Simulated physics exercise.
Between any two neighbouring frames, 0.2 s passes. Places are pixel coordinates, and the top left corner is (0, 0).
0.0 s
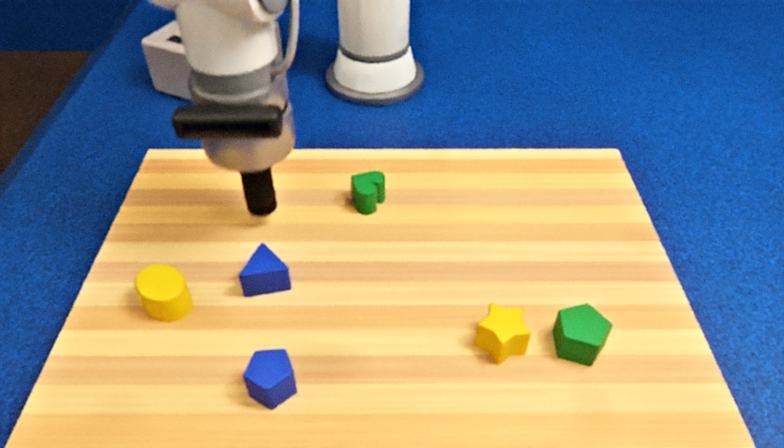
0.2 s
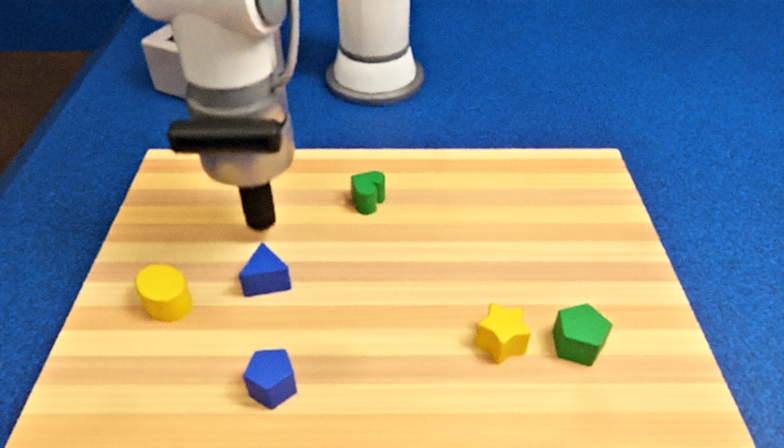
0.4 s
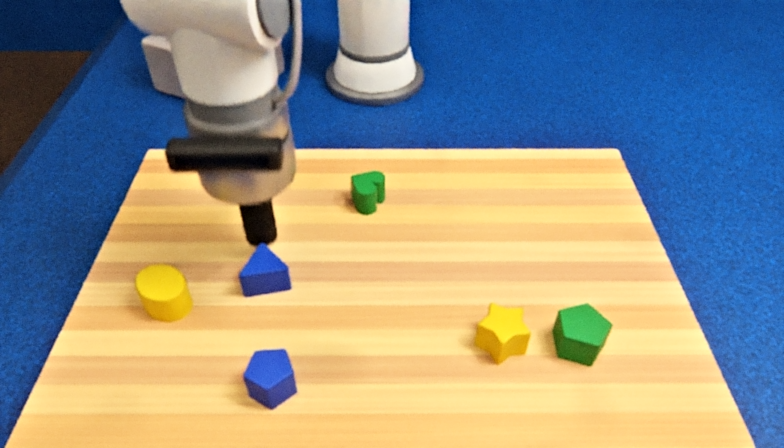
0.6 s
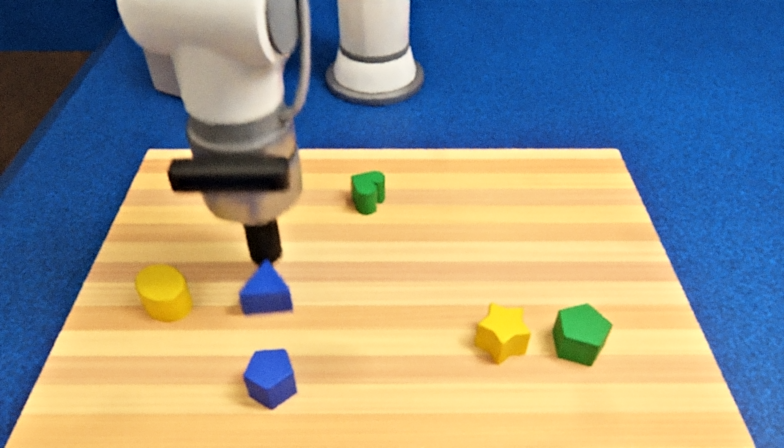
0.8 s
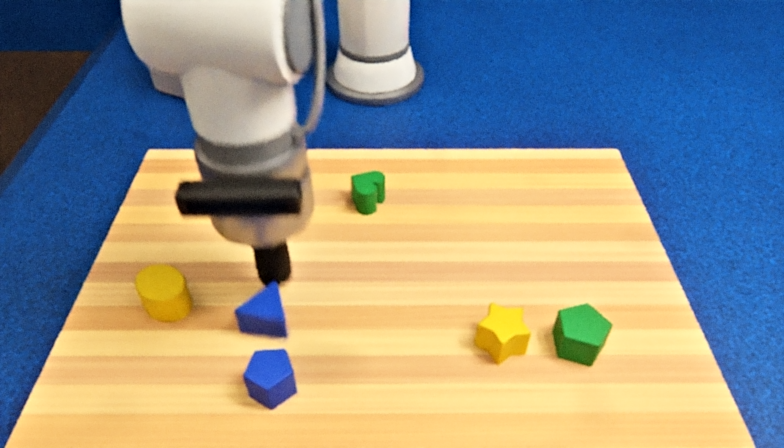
The video shows a robot arm with a black rod moving over a wooden board of small coloured blocks; the rod approaches the blue triangular block, then pushes it a short way toward the blue pentagonal block, turning it slightly.
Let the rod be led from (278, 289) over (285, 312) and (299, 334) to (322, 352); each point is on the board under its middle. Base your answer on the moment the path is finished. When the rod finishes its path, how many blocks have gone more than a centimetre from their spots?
I expect one block to move.
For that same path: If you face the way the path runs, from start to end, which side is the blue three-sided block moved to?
So, looking from the first point of the path to the last, the blue three-sided block moves rightwards.
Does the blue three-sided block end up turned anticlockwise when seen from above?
No
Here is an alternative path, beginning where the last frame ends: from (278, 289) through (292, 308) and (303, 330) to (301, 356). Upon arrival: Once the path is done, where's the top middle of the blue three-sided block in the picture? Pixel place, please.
It is going to be at (259, 340).
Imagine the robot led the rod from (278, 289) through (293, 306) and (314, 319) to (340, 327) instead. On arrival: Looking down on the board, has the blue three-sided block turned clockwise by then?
Final answer: Yes.
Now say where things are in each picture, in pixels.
The first picture shows rod tip (263, 208); block tops, blue three-sided block (263, 261); blue five-sided block (268, 366).
The second picture shows rod (262, 222); blocks unchanged.
The third picture shows rod (262, 238); blocks unchanged.
The fourth picture shows rod (267, 256); blue three-sided block (265, 280).
The fifth picture shows rod (276, 276); blue three-sided block (264, 302); blue five-sided block (268, 366).
What follows on the original path. Halfway along, rod (288, 310); blue three-sided block (258, 328), turned 55° clockwise.
At the end, rod (320, 338); blue three-sided block (263, 332), turned 85° clockwise; blue five-sided block in place.
